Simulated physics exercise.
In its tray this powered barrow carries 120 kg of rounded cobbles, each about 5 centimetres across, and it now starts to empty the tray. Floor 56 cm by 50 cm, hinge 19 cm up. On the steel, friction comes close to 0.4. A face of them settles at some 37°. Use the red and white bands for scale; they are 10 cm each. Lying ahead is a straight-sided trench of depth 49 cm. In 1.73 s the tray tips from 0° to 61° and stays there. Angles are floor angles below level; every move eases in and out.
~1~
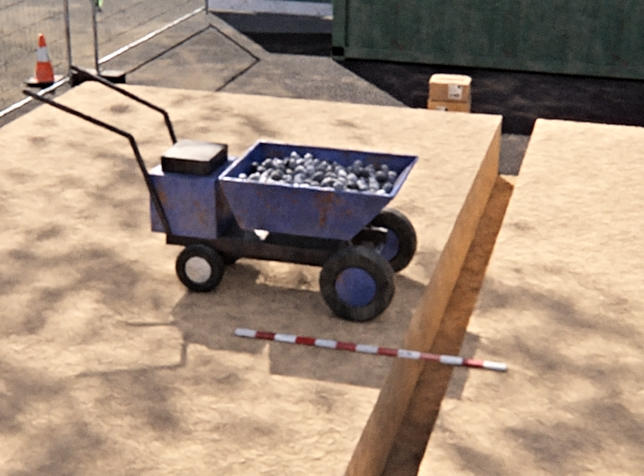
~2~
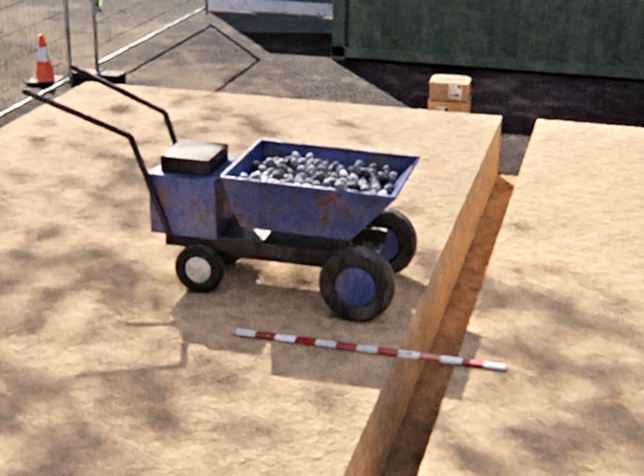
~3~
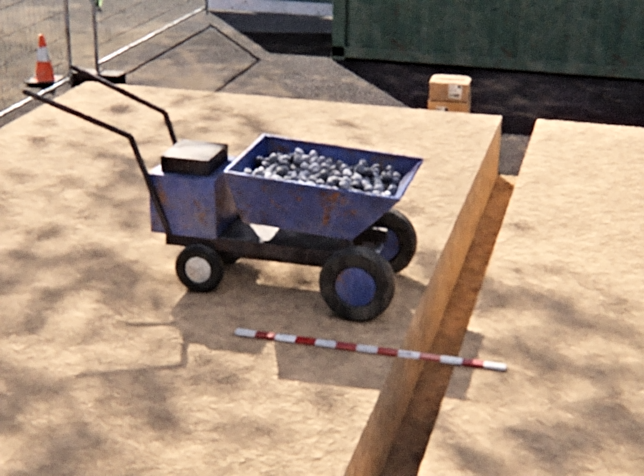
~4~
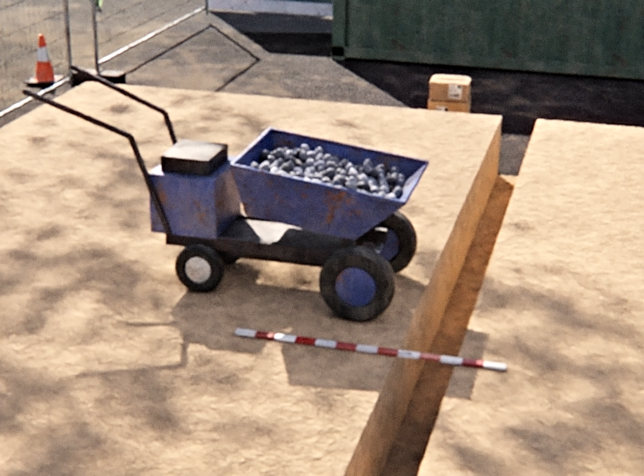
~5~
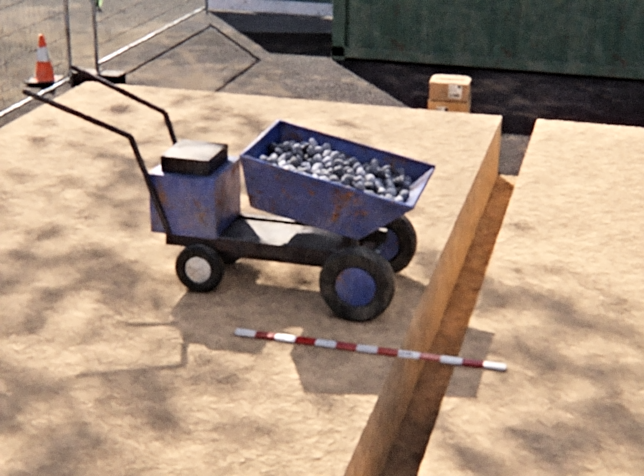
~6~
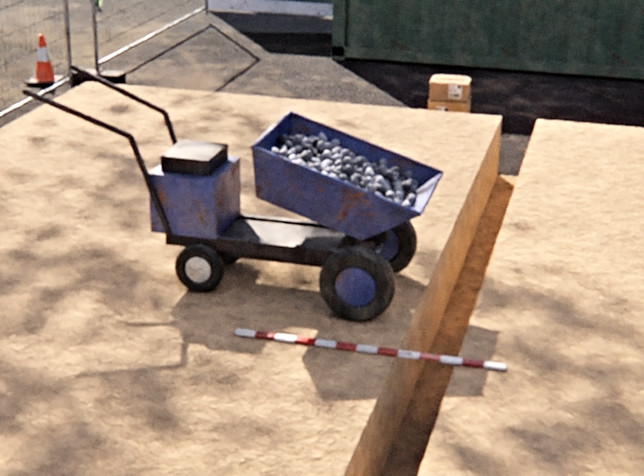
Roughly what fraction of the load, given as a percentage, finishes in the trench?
Some 32 per cent of the stones.
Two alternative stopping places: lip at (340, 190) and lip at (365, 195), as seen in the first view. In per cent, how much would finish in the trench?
Estimates: 90 % then 65 %.
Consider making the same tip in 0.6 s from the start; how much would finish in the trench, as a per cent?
Near 20 per cent.
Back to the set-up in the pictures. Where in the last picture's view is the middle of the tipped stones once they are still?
Roughly (496, 307), I'd say.
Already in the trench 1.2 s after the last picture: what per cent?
At that moment: Approx. 0 %.
Then, 0.7 s after the last picture the floor is at 52°, 100 % in the tray; the foremost stones are at (455, 241).
Then, 1.2 s after the last picture the floor is at 61°, 73 % in the tray, 2 % in the trench, 25 % past the trench; the foremost stones are at (548, 315).
Then, 1.6 s after the last picture the floor is at 61°, 45 % in the tray, 2 % in the trench, 52 % past the trench; the foremost stones are at (601, 325).
Then, 3.5 s after the last picture the floor is at 61°, 5 % in the tray, 32 % in the trench, 64 % past the trench; the foremost stones are at (619, 333).
